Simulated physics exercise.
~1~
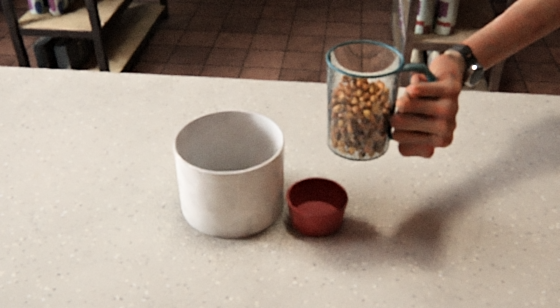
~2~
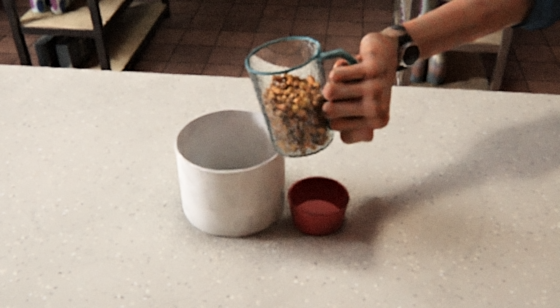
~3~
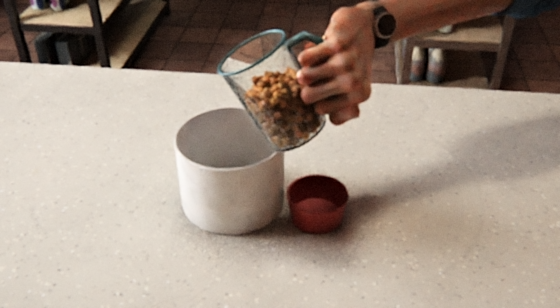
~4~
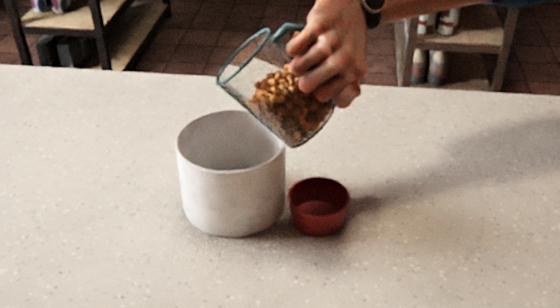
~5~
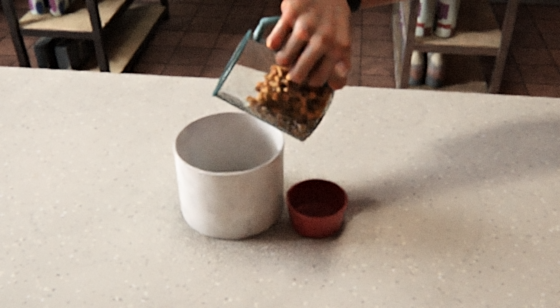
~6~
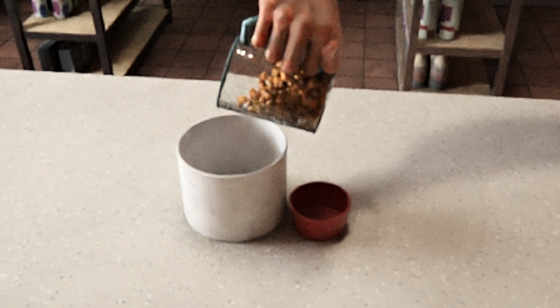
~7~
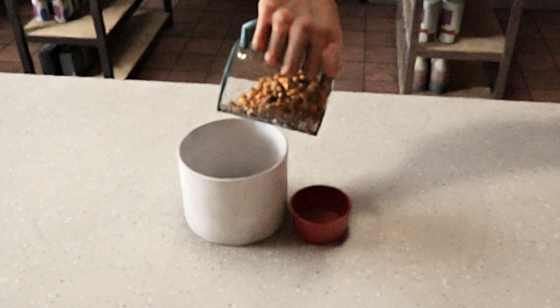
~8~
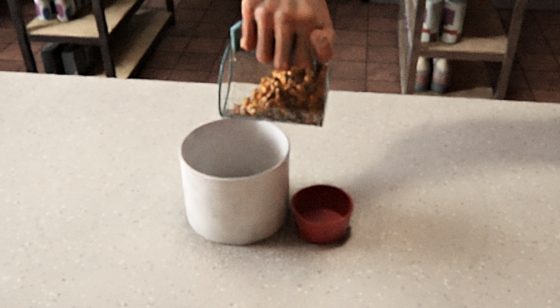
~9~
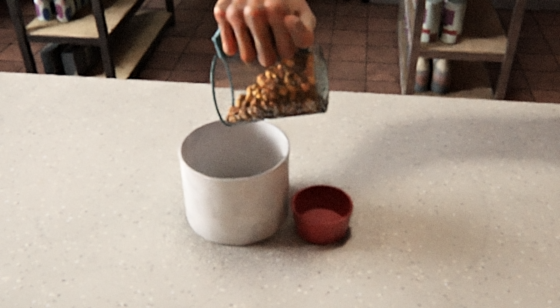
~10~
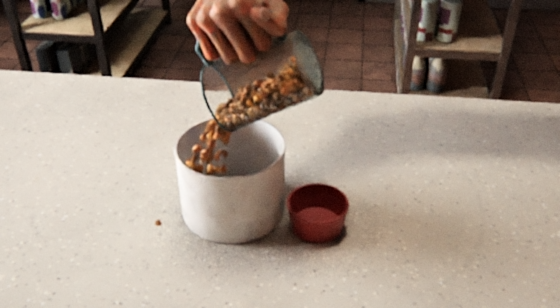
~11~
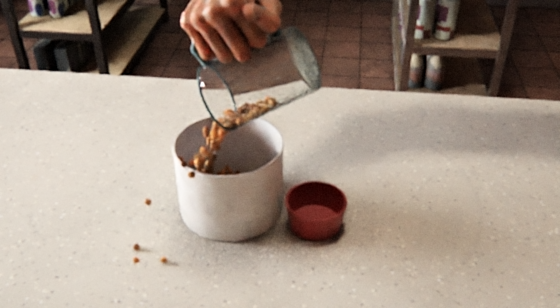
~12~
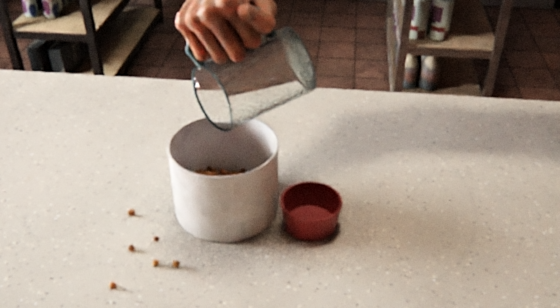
Roasted chickpeas pouring from a hand-tilted clear cup into a white pot beside a red dish, a few scattering on the table.
